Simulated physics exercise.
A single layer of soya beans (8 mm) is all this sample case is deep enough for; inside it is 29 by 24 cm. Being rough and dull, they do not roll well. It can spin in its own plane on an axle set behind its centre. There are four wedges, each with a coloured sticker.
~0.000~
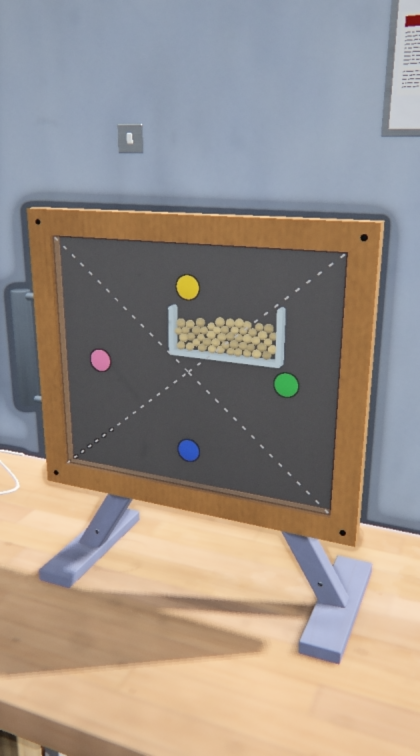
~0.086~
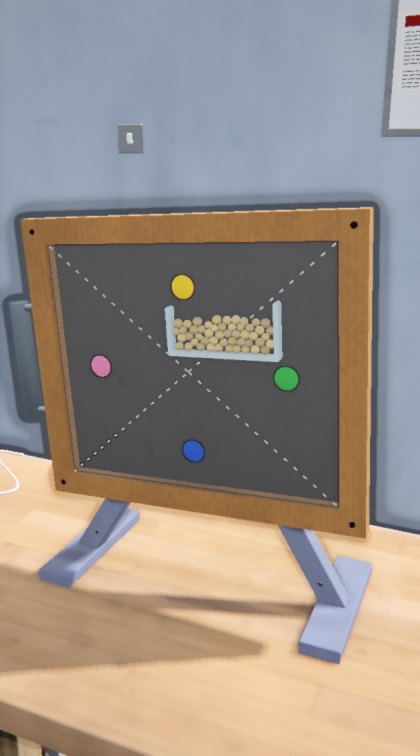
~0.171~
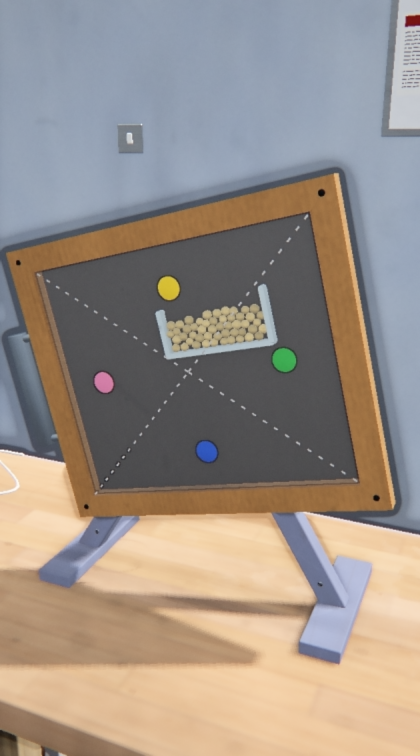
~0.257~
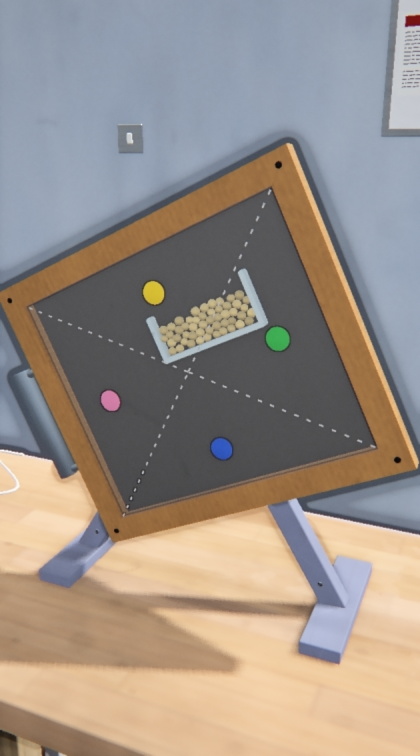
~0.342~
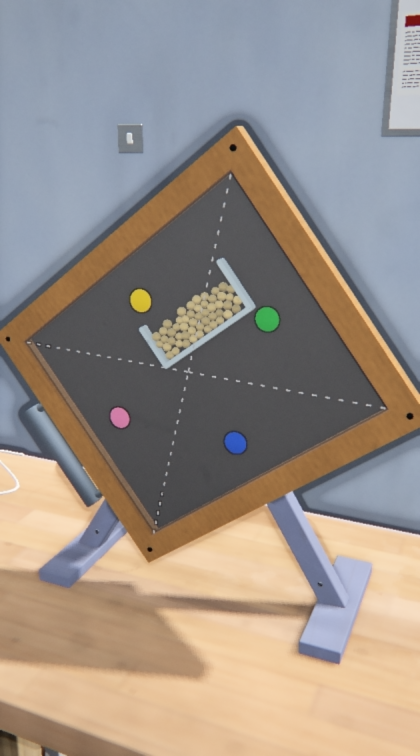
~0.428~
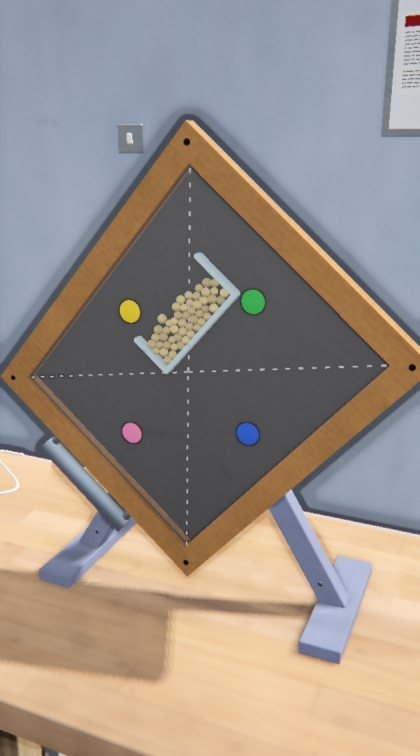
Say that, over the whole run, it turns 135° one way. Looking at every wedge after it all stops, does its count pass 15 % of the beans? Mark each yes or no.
Marks: Pink = yes, blue = no, green = no, yellow = yes.
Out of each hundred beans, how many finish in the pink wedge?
Share at rest: Approx. 45 %.
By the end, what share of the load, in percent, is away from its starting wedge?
Close to 70 % end up somewhere else.
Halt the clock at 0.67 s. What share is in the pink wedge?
That comes to some 0 percent of the load.
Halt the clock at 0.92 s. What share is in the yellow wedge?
I'd put it around 75 in a hundred.
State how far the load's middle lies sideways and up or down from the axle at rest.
It lies close to 1 centimetres right and 15 centimetres below.
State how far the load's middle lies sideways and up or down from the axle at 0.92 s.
The middle sits around 4 cm left and 9 cm below.
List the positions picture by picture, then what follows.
In the first frame, level; about 50 beans; beans centred (226, 338); top one (239, 323); pink (101, 360), blue (189, 450), green (286, 385), yellow (188, 287).
In the second frame, turned 4° anticlockwise; beans centred (224, 335); top one (236, 320).
In the third frame, turned 14° anticlockwise; beans centred (216, 329); top one (255, 309); wall ends (160, 313) to (262, 288).
In the fourth frame, turned 26° anticlockwise; beans centred (207, 323); top one (240, 295).
In the fifth frame, turned 37° anticlockwise; beans centred (196, 320); top one (223, 287).
In the sixth frame, turned 49° anticlockwise; beans centred (185, 321); top one (215, 283); pink (132, 433), blue (248, 434), green (253, 302), yellow (130, 311).
After 0.67 s, it stands 82° anticlockwise; the beans' middle is 4 cm left of and 1 cm above the centre; green 15 %, yellow 80 %.
After 0.92 s, it stands 116° anticlockwise; the beans' middle is 4 cm left of and 9 cm below the centre; pink 25 %, yellow 75 %.
After 1.13 s, it stands 135° anticlockwise; the beans' middle is in line with and 14 cm below the centre; pink 40 %, yellow 60 %.
All still by 1.6 s, it stands 135° anticlockwise; pink 45 %, blue 0 %, green 0 %, yellow 55 %.
